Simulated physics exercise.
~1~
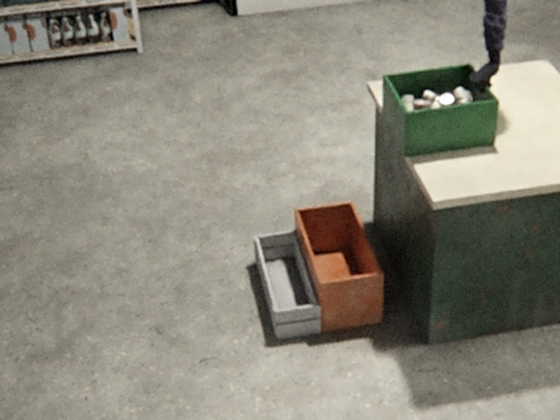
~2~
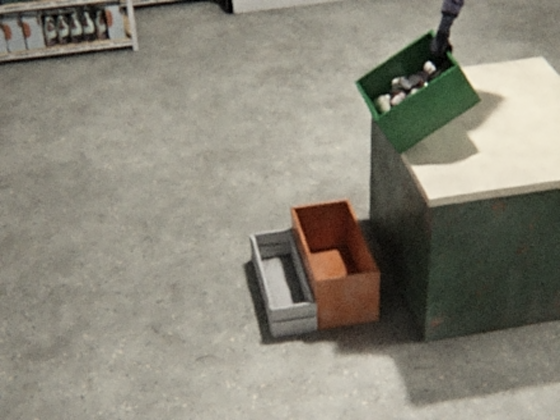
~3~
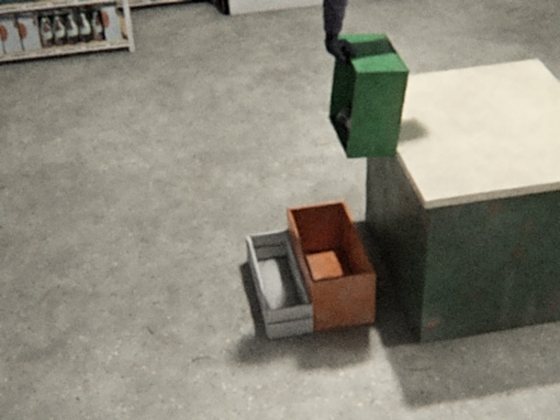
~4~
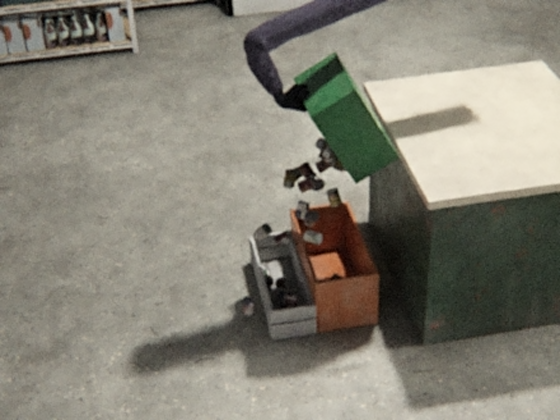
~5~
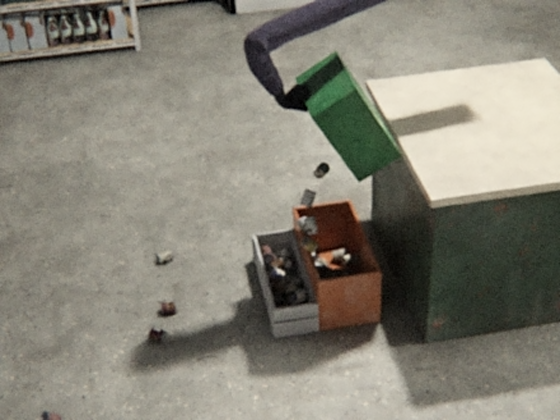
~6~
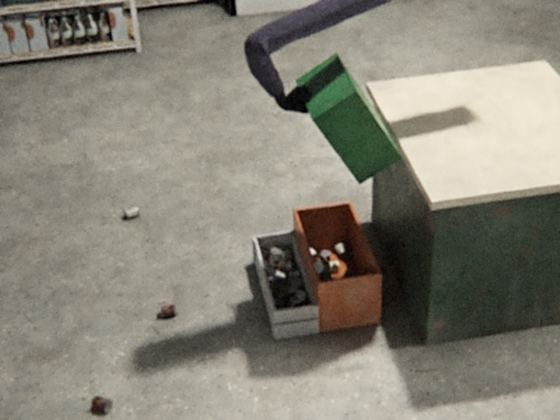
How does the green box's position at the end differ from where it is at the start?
At the start the green box sits upright on the left end of the bench top. At the end it is farther left, held steeply tipped over past the bench's edge, above the orange tub and white tote.
